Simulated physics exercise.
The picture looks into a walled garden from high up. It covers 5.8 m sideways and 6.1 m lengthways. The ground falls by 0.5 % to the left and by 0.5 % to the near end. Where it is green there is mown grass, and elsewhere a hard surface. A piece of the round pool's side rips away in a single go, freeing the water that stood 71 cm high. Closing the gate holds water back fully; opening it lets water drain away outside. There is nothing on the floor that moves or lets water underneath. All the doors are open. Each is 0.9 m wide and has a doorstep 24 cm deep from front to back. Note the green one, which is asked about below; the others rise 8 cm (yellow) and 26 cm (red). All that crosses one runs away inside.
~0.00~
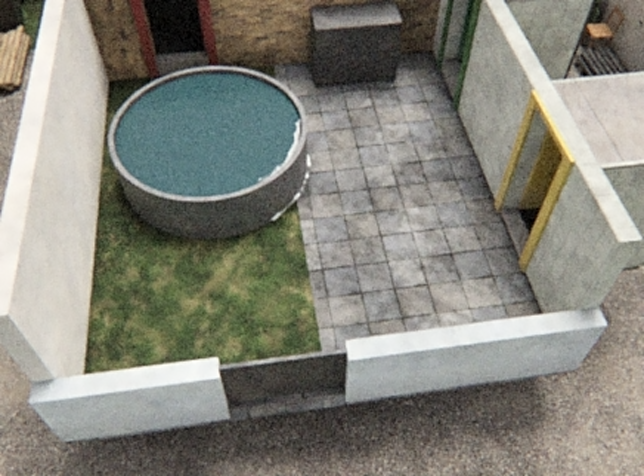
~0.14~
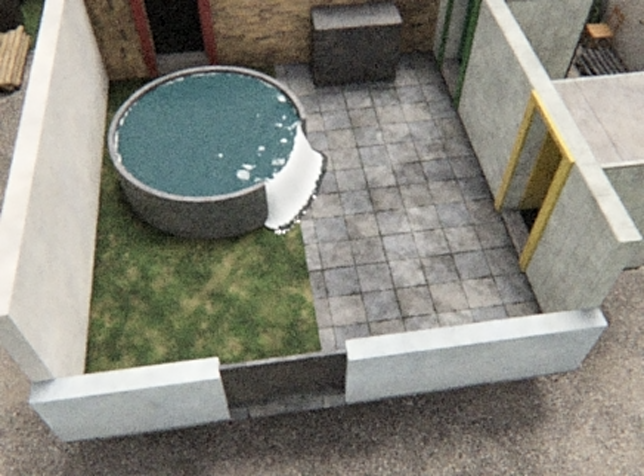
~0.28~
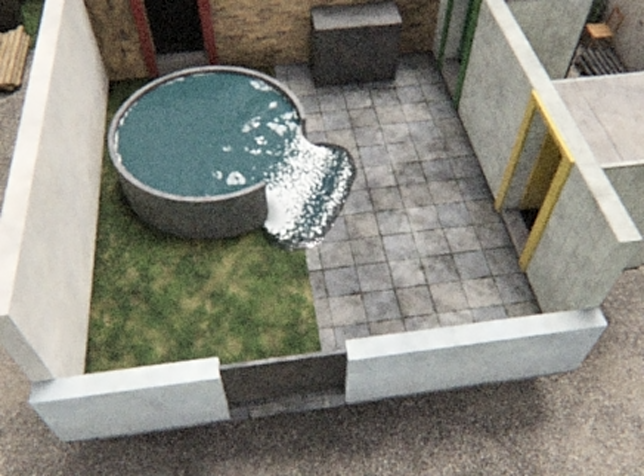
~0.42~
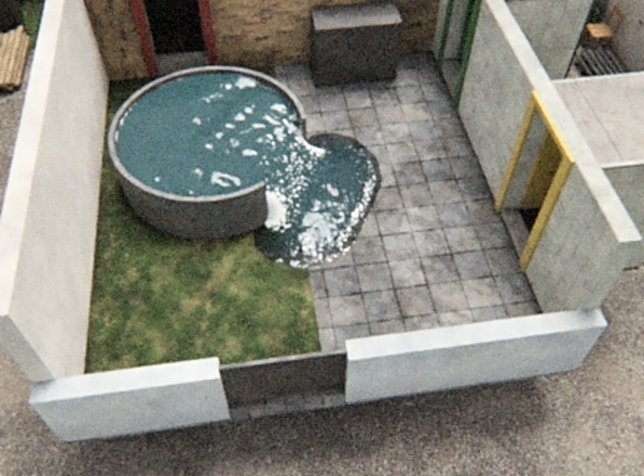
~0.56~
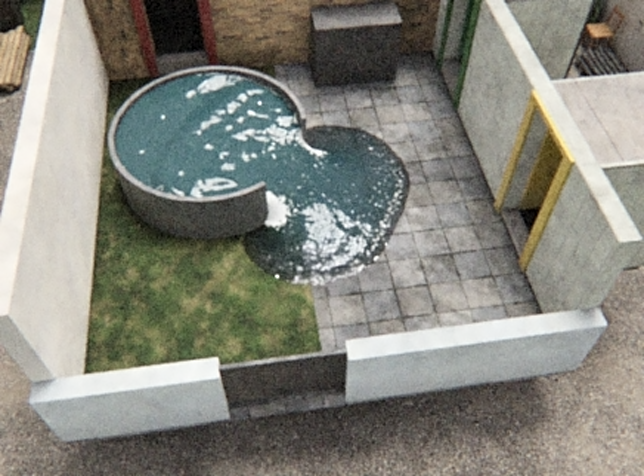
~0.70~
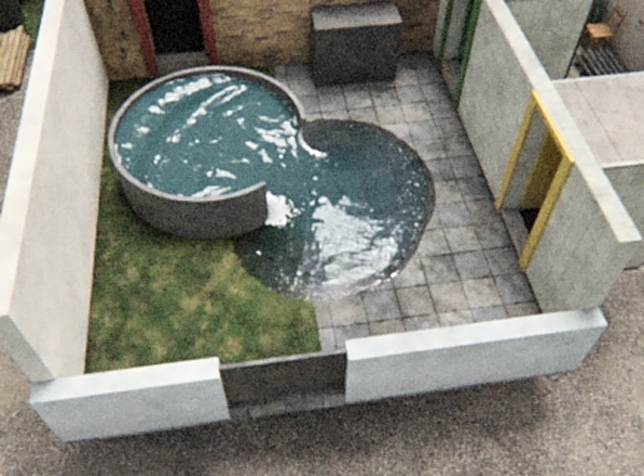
A round grey pool brimming with teal water stands at the back left of a walled garden, seen from high up. Mown grass lies before it, grey paving to its right, with a dark box by the brick back wall and a yellow-edged doorway on the right. Water bursts through the pool's right side and spreads in a widening, white-flecked sheet over paving and grass, while the camera stays still.
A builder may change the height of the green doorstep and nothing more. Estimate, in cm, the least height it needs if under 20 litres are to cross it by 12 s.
I would say 13 cm.
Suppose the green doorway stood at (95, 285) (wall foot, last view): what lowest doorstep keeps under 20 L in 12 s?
Roughly 12.0 cm, give or take.
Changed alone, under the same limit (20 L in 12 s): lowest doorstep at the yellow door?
I'd raise yellow to close to 27 cm.
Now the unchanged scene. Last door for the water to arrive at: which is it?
That is the red door.
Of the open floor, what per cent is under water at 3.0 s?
60 %.
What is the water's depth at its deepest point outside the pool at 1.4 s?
Max depth: Near 34 cm.
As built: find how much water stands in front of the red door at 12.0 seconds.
The depth there is around 13.5 cm.
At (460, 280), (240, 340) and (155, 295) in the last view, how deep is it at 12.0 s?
Roughly 12, then 14, then 14 cm.
After 1.4 s water covers 50 % of the floor, deepest (34 cm) near (307, 188); it has not reached the green door.
After 3.0 s water covers 60 % of the floor, deepest (41 cm) near (554, 345); 8 cm at the green door, 0 litres in over its 26 cm doorstep.
After 12.0 s water covers 100 % of the floor, deepest (16 cm) near (267, 385); 6 cm at the green door, 0 litres in over its 26 cm doorstep.
At the green door as built, the water arrived by 1.8 s and peaked near 19 cm at 5.4 s.
With a doorstep of 11 cm, 40 litres would have come in within the 12 s; with 15 cm, 8 litres. So under 20 litres takes about 13 cm.
